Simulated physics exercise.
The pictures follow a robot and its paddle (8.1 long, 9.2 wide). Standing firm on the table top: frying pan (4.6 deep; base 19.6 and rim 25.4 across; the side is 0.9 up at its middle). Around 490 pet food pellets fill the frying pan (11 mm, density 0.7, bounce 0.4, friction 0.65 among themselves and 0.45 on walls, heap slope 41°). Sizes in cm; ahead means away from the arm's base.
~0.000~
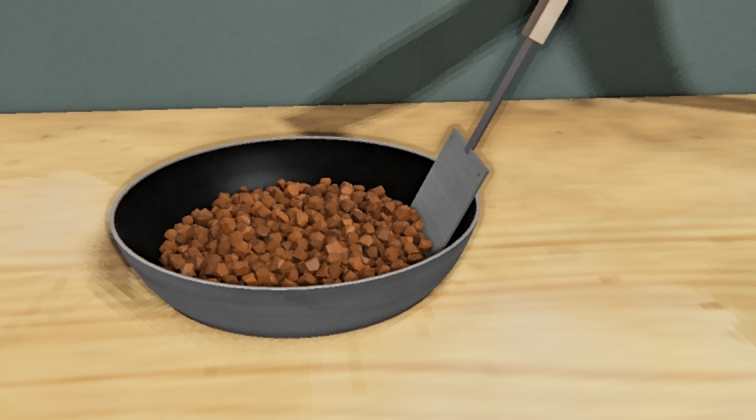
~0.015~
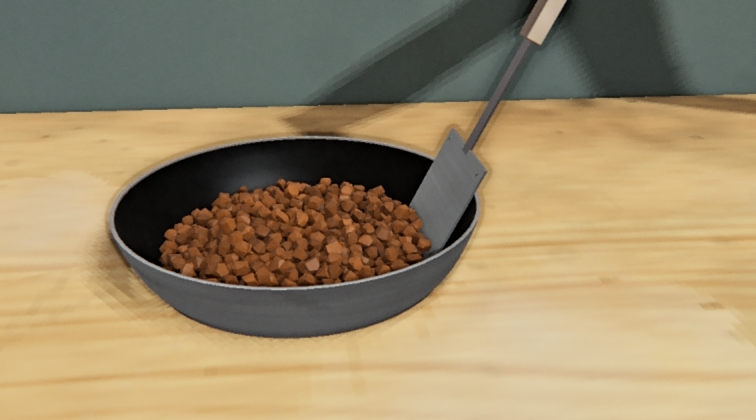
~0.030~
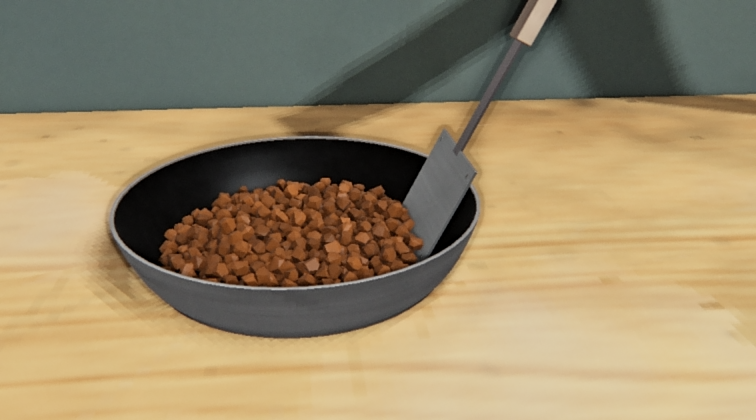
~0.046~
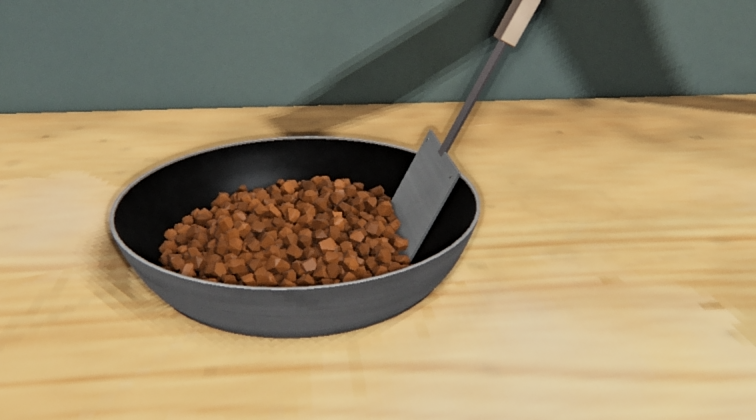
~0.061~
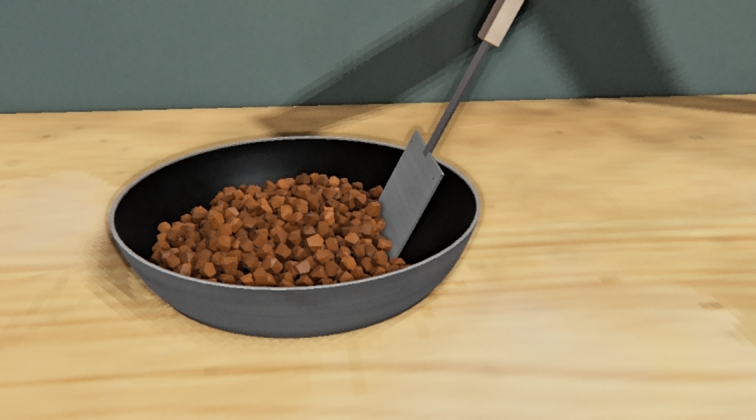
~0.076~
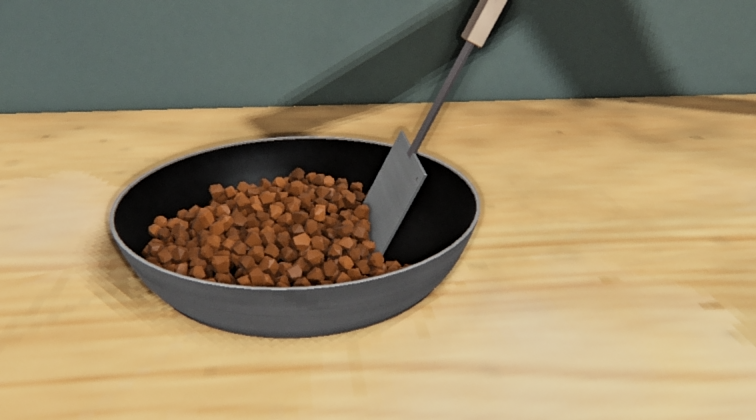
Grey paddle with a pale handle sliding left inside a dark frying pan, pushing a heap of brown pellets slightly leftward.
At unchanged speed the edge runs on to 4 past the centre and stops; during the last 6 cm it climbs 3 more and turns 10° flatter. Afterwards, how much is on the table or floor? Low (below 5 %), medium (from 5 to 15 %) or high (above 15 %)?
On the table or floor the share is low, below 5 %.
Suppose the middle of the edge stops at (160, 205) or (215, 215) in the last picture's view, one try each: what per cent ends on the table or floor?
About 30 and 5 per cent.
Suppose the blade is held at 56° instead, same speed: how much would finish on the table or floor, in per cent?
It would be near 0 per cent.
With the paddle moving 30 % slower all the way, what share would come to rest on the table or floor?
It would be near 0 per cent.
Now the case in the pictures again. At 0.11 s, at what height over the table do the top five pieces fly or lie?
About 4 cm.
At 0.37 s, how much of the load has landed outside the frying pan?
Roughly 0 per cent.
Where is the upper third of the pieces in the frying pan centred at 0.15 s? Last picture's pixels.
Near (219, 221).
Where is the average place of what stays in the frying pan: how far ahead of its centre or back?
Some 5.0 cm ahead.
After 0.11 s, sloping 63°, highest piece 5 above the table; 489 in the frying pan.
After 0.15 s, sloping 59°, highest piece 5 above the table; 489 in the frying pan.
After 0.37 s, sloping 54°, highest piece 5 above the table; 488 in the frying pan, 1 on the table or floor.
After 1.42 s, sloping 54°, highest piece 5 above the table; 488 in the frying pan, 1 on the table or floor.
In the end, 488 in the frying pan, 1 on the table or floor. That is 0 % on the table or floor.
